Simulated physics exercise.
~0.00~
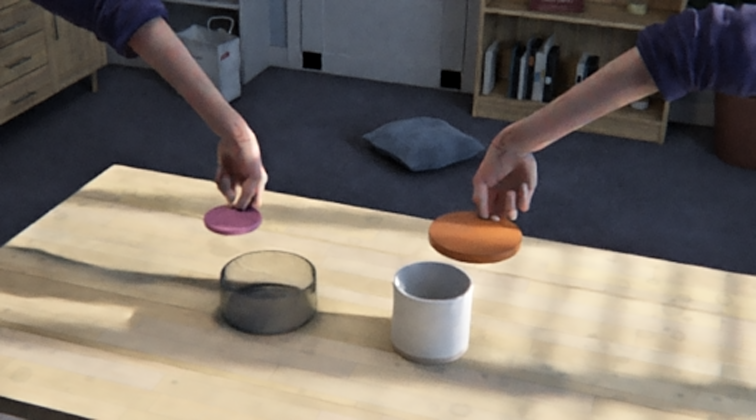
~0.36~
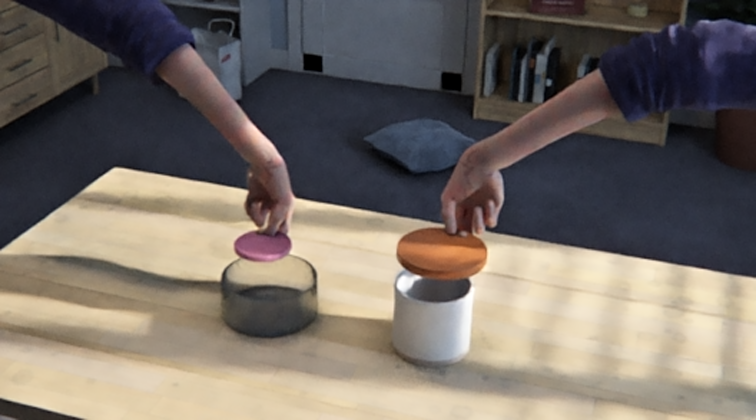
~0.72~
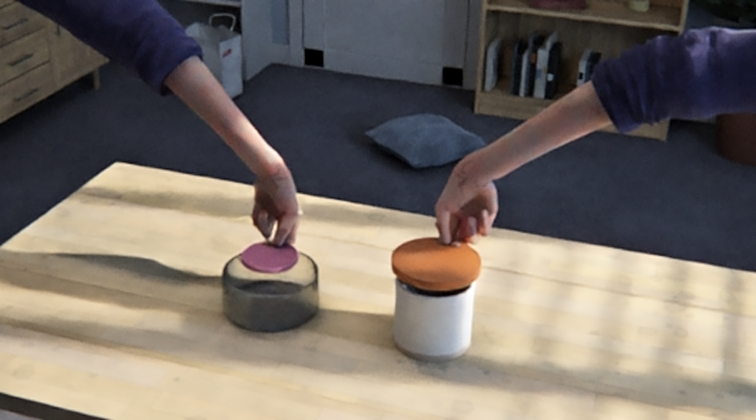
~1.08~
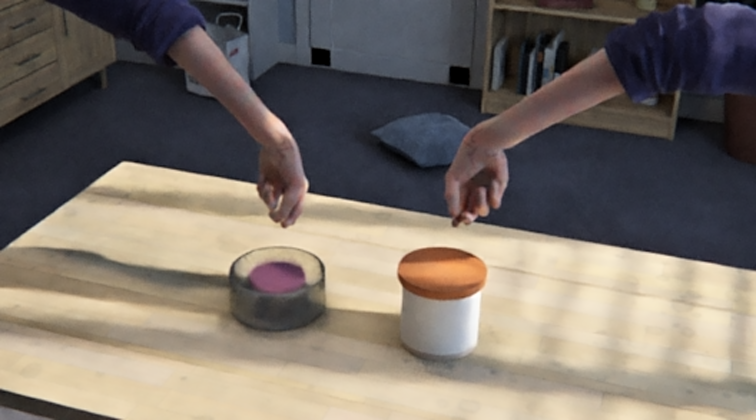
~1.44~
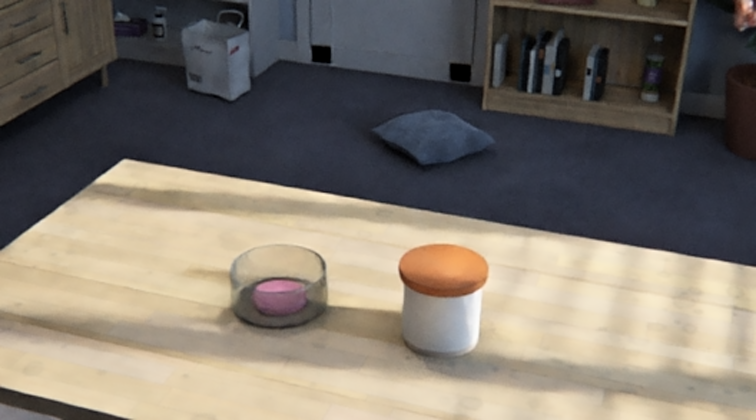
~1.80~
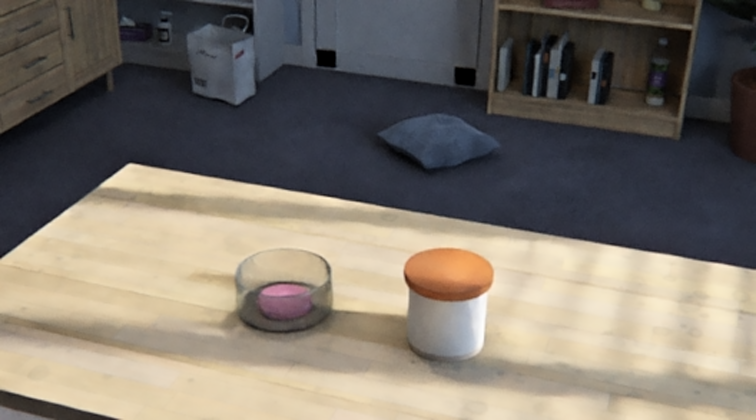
A pink disc and an orange disc were lowered by two hands over a clear glass bowl and a white jar, then released; the pink one dropped inside the glass, while the orange one stayed on the jar's rim, covering it.
